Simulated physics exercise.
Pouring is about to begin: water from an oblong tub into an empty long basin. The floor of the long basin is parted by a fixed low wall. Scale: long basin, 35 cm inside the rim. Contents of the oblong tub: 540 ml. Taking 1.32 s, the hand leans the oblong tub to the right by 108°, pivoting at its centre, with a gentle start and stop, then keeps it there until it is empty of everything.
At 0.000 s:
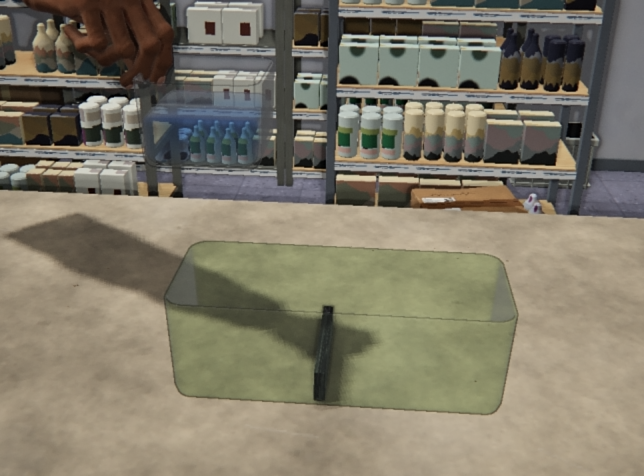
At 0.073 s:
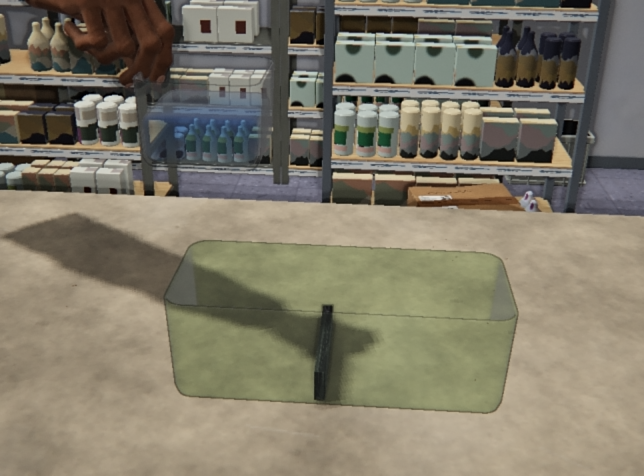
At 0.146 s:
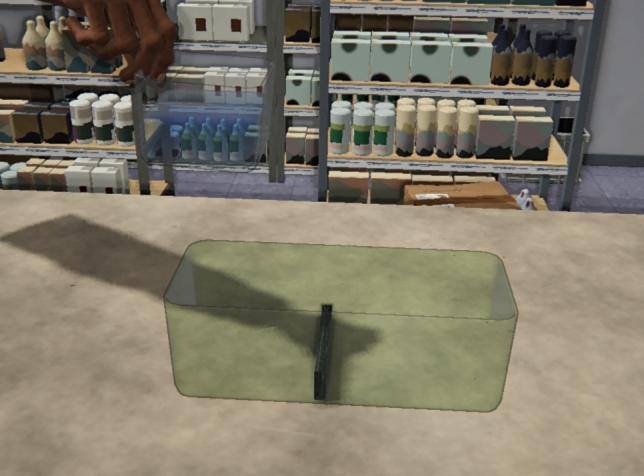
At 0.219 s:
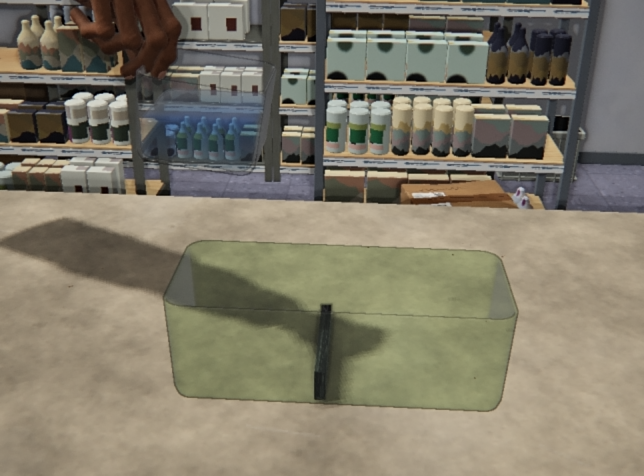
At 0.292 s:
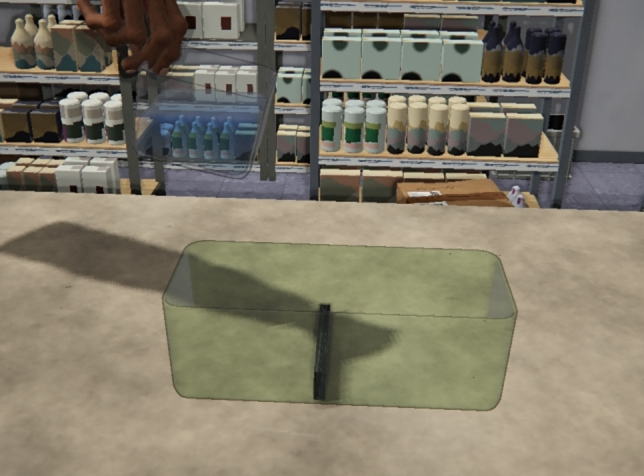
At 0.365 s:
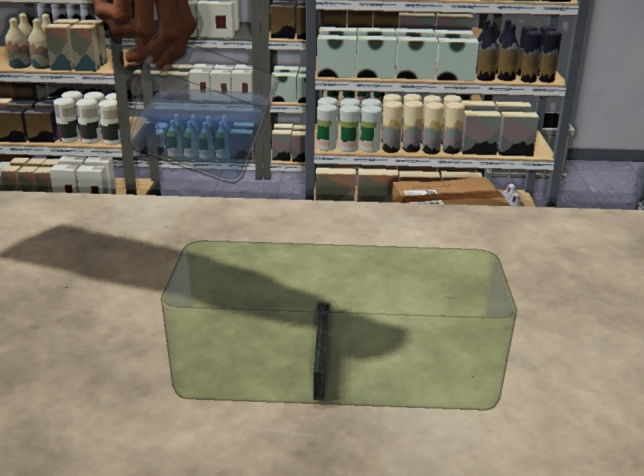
A hand held a clear tub of water above a counter, then gently leaned it to the right, while an empty, greenish long basin with a dark wall across its middle stayed still below.
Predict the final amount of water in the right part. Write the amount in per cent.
The right part ends with roughly 63 per cent.
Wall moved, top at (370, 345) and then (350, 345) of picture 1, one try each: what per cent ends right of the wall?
10 then 25 %.
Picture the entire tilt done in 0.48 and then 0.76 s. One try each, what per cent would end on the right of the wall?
Try 1: 45 %; try 2: 55 %.
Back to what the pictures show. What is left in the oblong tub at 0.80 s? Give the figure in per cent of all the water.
About 66 per cent.
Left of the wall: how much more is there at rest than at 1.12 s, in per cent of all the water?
Roughly 26 per cent.
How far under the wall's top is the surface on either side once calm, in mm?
The left comes to roughly 28 mm and the right to roughly 24 mm.
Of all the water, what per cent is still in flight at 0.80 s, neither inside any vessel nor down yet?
About 30 per cent.
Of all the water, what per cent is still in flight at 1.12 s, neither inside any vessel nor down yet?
About 18 % of the total.
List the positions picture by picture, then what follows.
In the first picture, it leans 0°; its right rim is at (267, 74); the water meets the walls at (156, 103) and (266, 107); the long basin's rim runs from (178, 272) to (509, 288); the wall's top is at (324, 338).
In the second picture, it leans 1°; its right rim is at (267, 74); the water meets the walls at (155, 103) and (265, 106).
In the third picture, it leans 3°; its right rim is at (268, 76); the water meets the walls at (154, 102) and (265, 106).
In the fourth picture, it leans 7°; its right rim is at (270, 80); the water meets the walls at (153, 102) and (264, 107).
In the fifth picture, it leans 13°; its right rim is at (272, 86); the water meets the walls at (151, 103) and (264, 107).
In the sixth picture, it leans 19°; its right rim is at (273, 94); the water meets the walls at (148, 103) and (265, 108).
By 0.80 s the tilt is 72° and 66 per cent is still to pour, 3 is left of the wall and 1 right of it.
By 1.12 s the tilt is 102° and 15 per cent is still to pour, 10 is left of the wall and 58 right of it.
By 1.46 s the tilt is 108° and 0 per cent is still to pour, 34 is left of the wall and 62 right of it.
By 1.82 s the tilt is 108° and 0 per cent is still to pour, 36 is left of the wall and 63 right of it.
At rest 36 per cent lies left of the wall, 63 right of it and 1 outside.
